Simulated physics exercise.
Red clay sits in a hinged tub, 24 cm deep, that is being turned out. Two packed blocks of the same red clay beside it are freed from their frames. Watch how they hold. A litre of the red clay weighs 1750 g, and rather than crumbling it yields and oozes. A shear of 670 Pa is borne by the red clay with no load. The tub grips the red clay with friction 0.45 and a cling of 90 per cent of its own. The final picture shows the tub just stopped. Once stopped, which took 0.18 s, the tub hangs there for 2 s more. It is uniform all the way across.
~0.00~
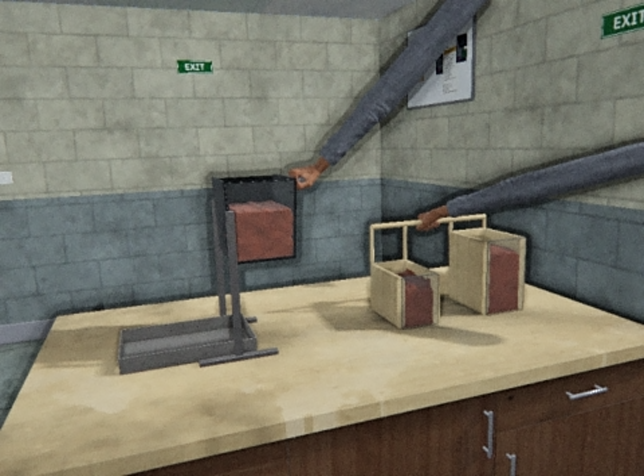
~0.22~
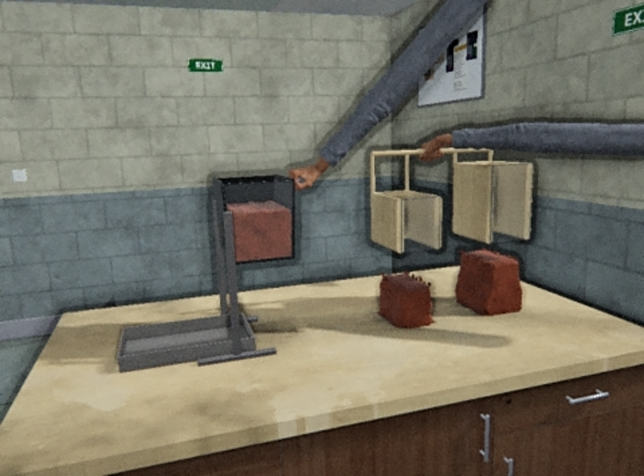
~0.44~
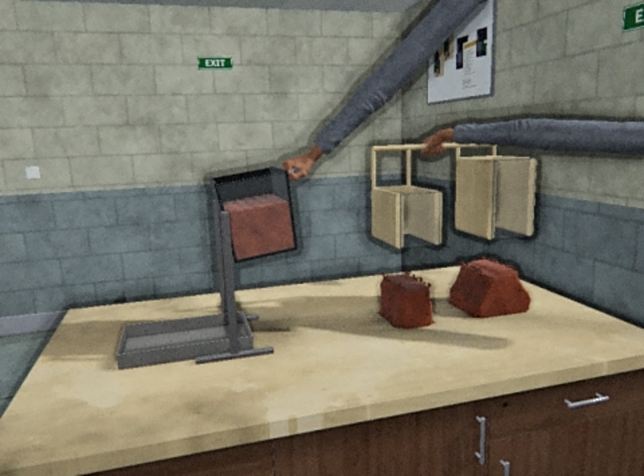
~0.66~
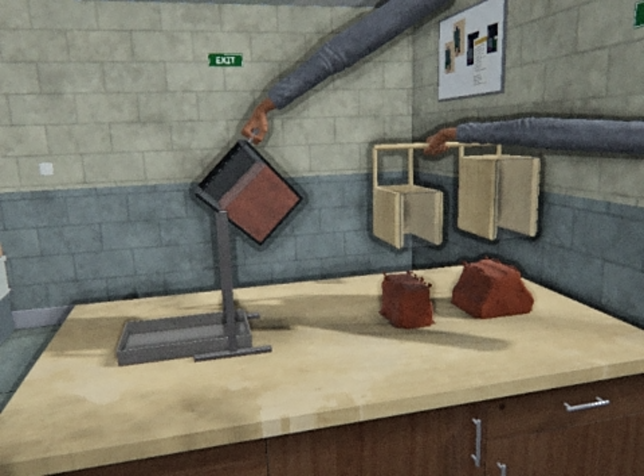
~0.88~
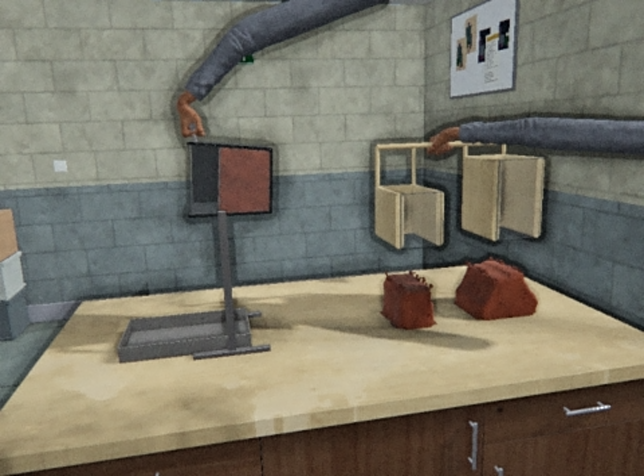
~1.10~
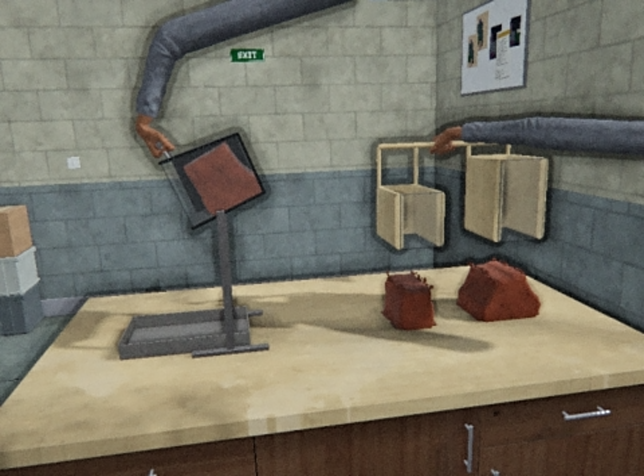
A hand lifted pale wooden molds off two red clay blocks, and the bigger one sagged while the smaller kept its height; another hand swung a dark tub of clay over to the left.
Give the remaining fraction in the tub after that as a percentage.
Close to 42 per cent.
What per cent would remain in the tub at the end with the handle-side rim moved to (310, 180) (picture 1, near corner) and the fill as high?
35 %.
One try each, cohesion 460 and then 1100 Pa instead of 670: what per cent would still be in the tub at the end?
Result: 40 % for the first case, 100 % for the second.
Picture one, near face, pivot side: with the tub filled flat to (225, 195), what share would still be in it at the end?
Around 20 per cent.
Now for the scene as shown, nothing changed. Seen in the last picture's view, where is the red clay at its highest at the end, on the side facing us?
Roughly at pixel (254, 179).
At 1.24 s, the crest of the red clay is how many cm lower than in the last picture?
About 7 cm.
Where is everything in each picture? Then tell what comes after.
The first frame shows handle-side rim at (293, 179), tilt 0 degrees; top of the red clay at (278, 209); blocks stand 15 cm, 23 cm (left to right).
The second frame shows handle-side rim at (292, 180), tilt 0 degrees; top of the red clay at (277, 210); blocks stand 15 cm, 20 cm (left to right).
The third frame shows handle-side rim at (285, 172), tilt 7 degrees; top of the red clay at (283, 202); blocks stand 15 cm, 16 cm (left to right).
The fourth frame shows handle-side rim at (245, 143), tilt 45 degrees; top of the red clay at (264, 168); blocks stand 15 cm, 16 cm (left to right).
The fifth frame shows handle-side rim at (188, 145), tilt 86 degrees; top of the red clay at (223, 150); blocks stand 15 cm, 16 cm (left to right).
The sixth frame shows handle-side rim at (161, 165), tilt 111 degrees; top of the red clay at (222, 145); blocks stand 15 cm, 16 cm (left to right).
After 1.24 s, the tub is at 111 degrees and holds 92 %.
After 1.41 s, the tub is at 111 degrees and holds 44 %.
After 1.58 s, the tub is at 111 degrees and holds 42 %.
After 1.75 s, the tub is at 111 degrees and holds 42 %.
After 3.10 s, at the end, the tub is at 111 degrees and holds 42 %.
